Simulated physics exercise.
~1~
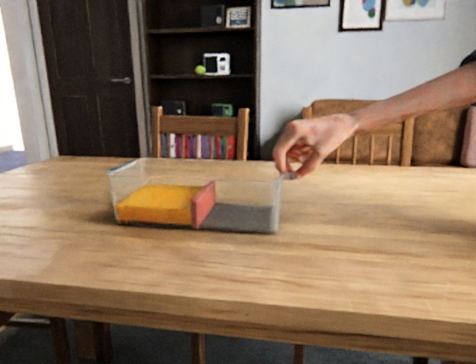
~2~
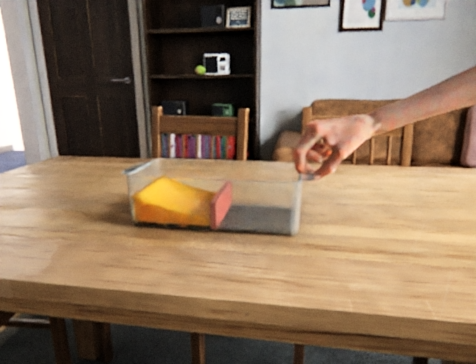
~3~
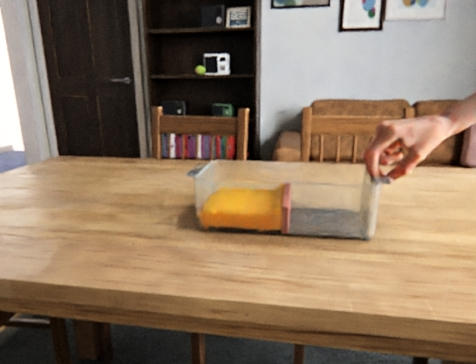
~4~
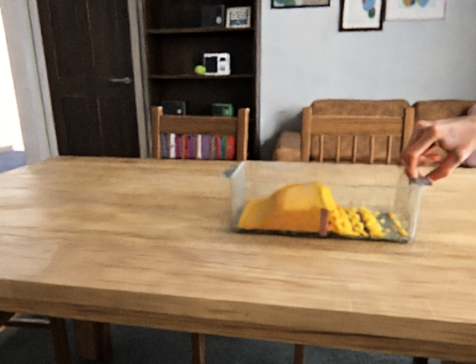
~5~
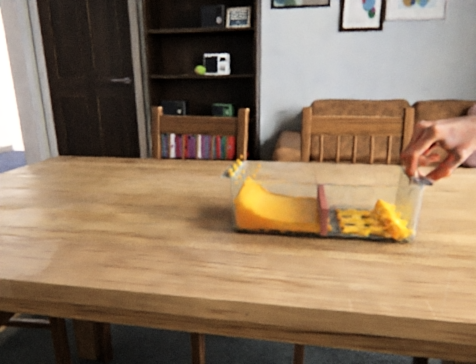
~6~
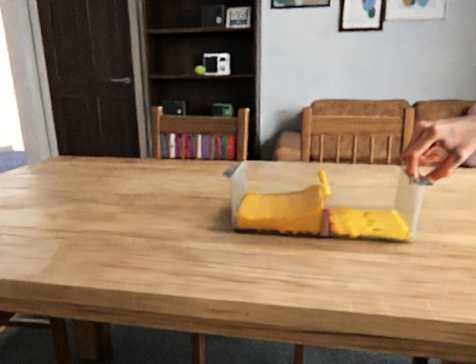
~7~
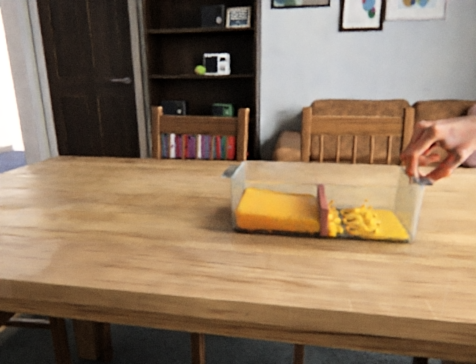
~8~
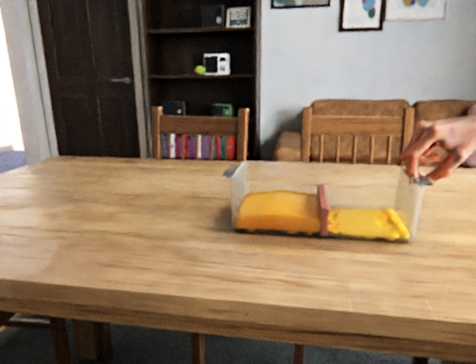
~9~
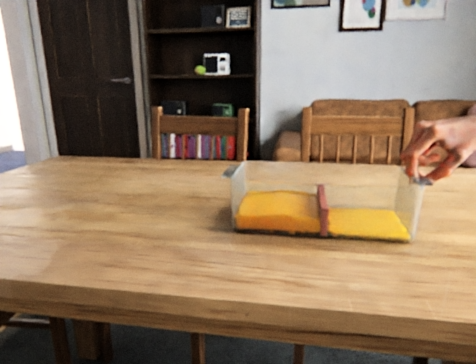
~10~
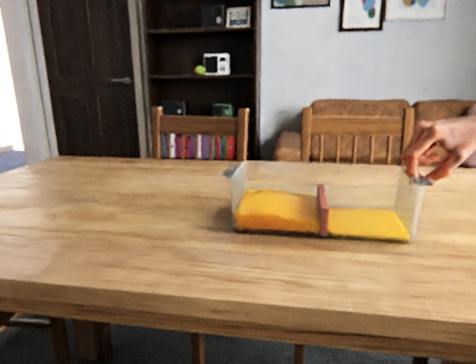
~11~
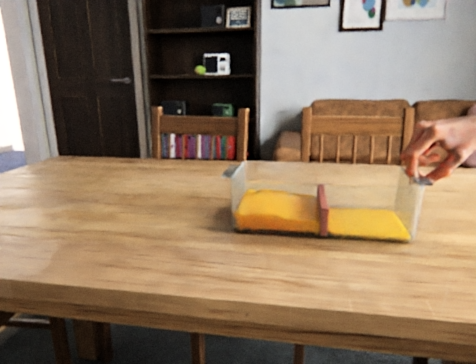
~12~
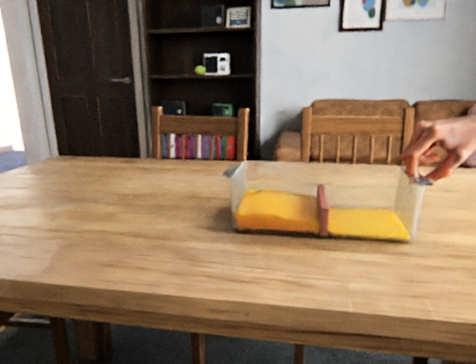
On a wooden table in a room with chairs and a dark bookshelf, a clear food box holds yellow-orange juice to the left of a low red divider, while its right part is empty. A hand gripping the right end pulls the box to the right, and the juice tilts up toward the left. As the box comes to a stop, the juice surges over the divider and splashes into the right part. It sloshes back and forth, with a few drops flying up at the left end. Finally the juice settles on both sides, the hand still at the box.
